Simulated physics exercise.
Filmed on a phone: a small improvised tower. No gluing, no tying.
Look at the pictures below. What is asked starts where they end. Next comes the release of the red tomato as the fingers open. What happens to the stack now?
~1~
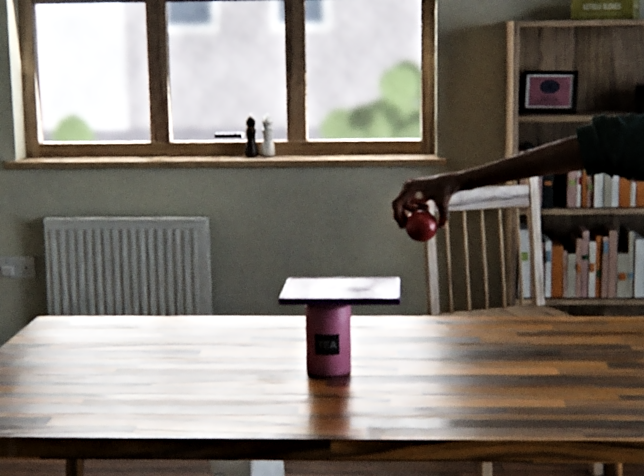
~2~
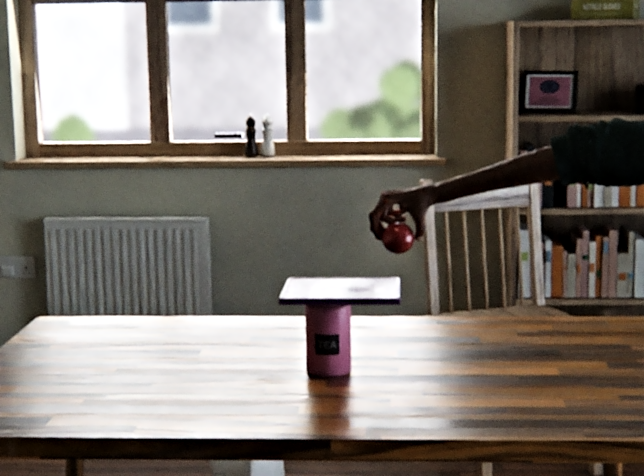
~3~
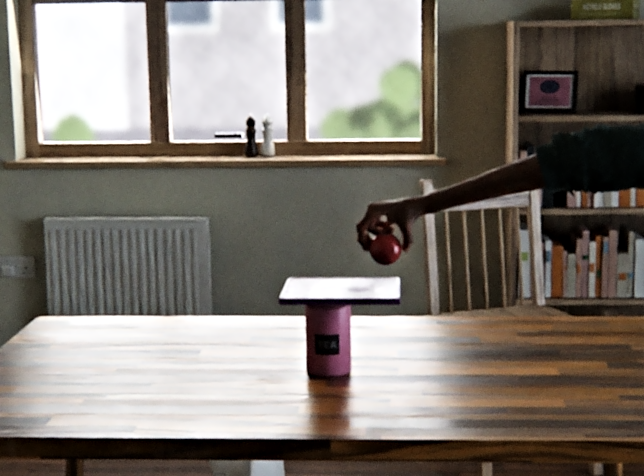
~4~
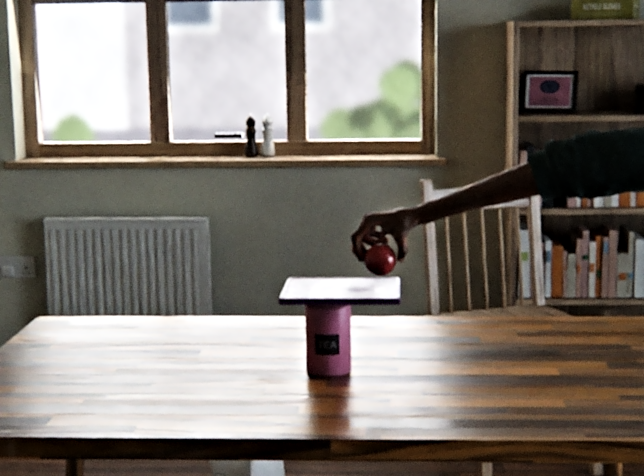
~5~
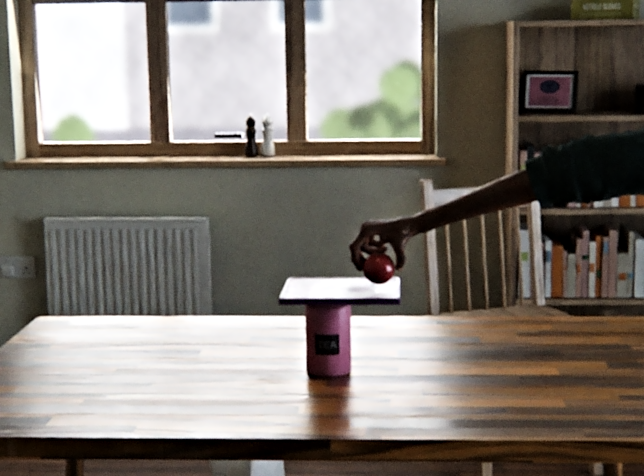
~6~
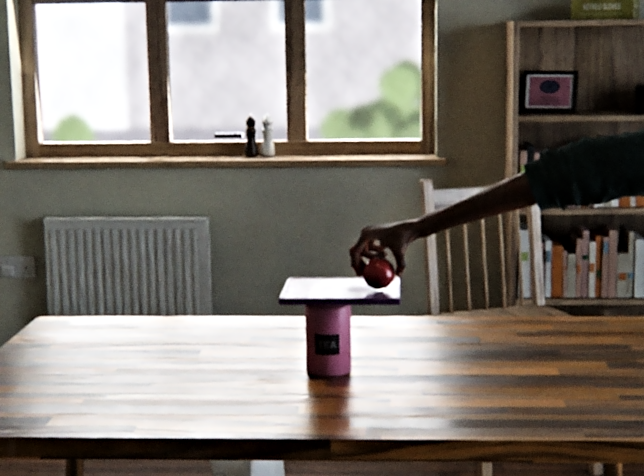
Seems it proves too shaky for that.
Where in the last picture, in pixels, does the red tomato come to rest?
Look around (411, 359) in the final frame.
Then, 0.40 s later than the last frame, red tomato now fallen; purple lid tilted by 56°.
Then, 0.50 s later than the last frame, purple lid now fallen.
Then, 0.60 s later than the last frame, nothing new.
When it is over, fallen, purple lid and red tomato; pink jar as before. End places, in pixels of the last picture, red tomato near (411, 360). The stack loses its balance.
